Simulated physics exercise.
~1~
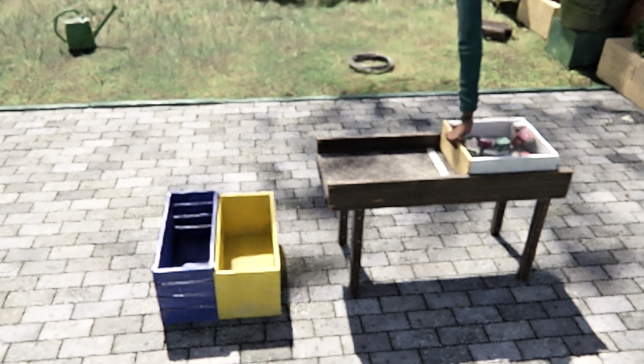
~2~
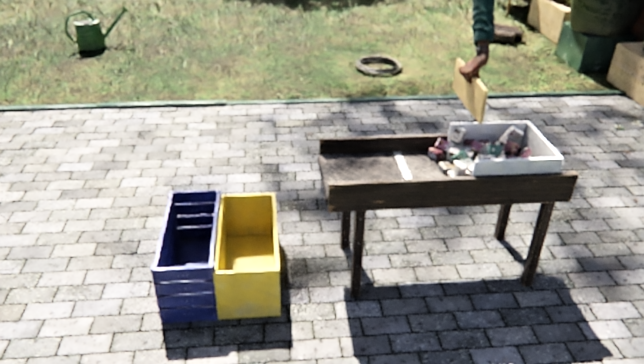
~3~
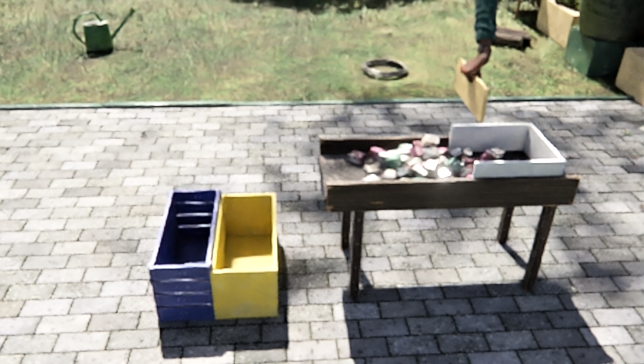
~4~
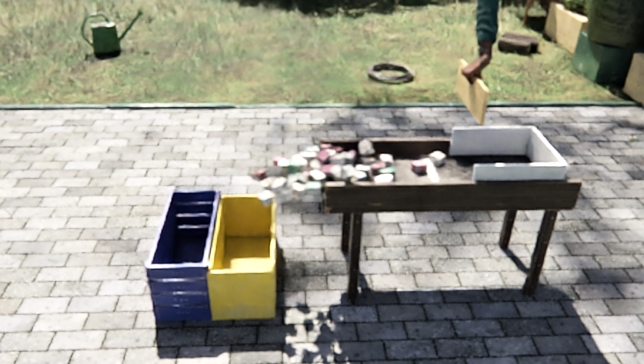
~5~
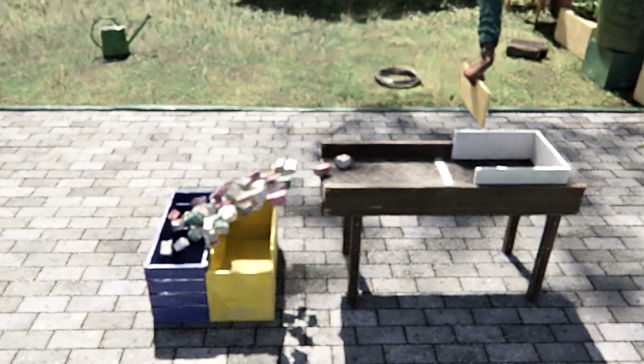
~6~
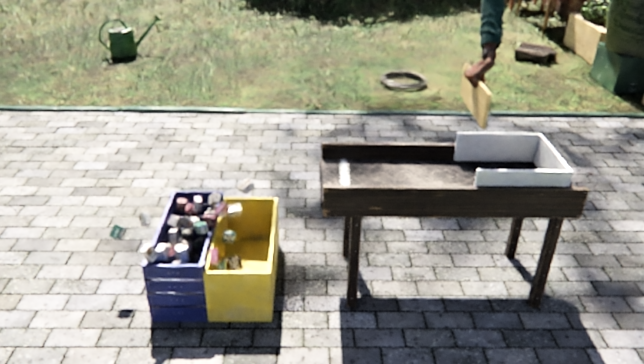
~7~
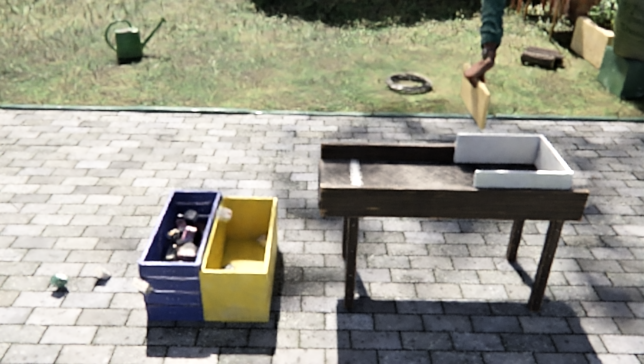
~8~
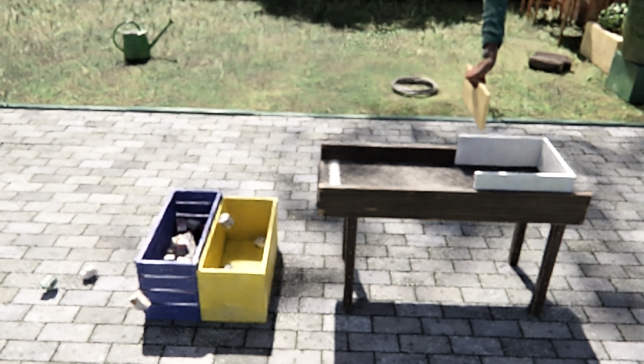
Small cartons sit heaped in a white pen at the right end of a dark table-like belt, held back by a wooden gate in a hand. The hand lifts the gate, and the cartons spill out leftward in a loose stream along the belt. They shoot off its left end and arc through the air over the yellow tote toward the blue bin beyond it. Most drop into the blue bin, a few land in the yellow tote, and some tumble onto the paving. At the end, the pen and belt are empty, and three cartons lie left of the blue bin.
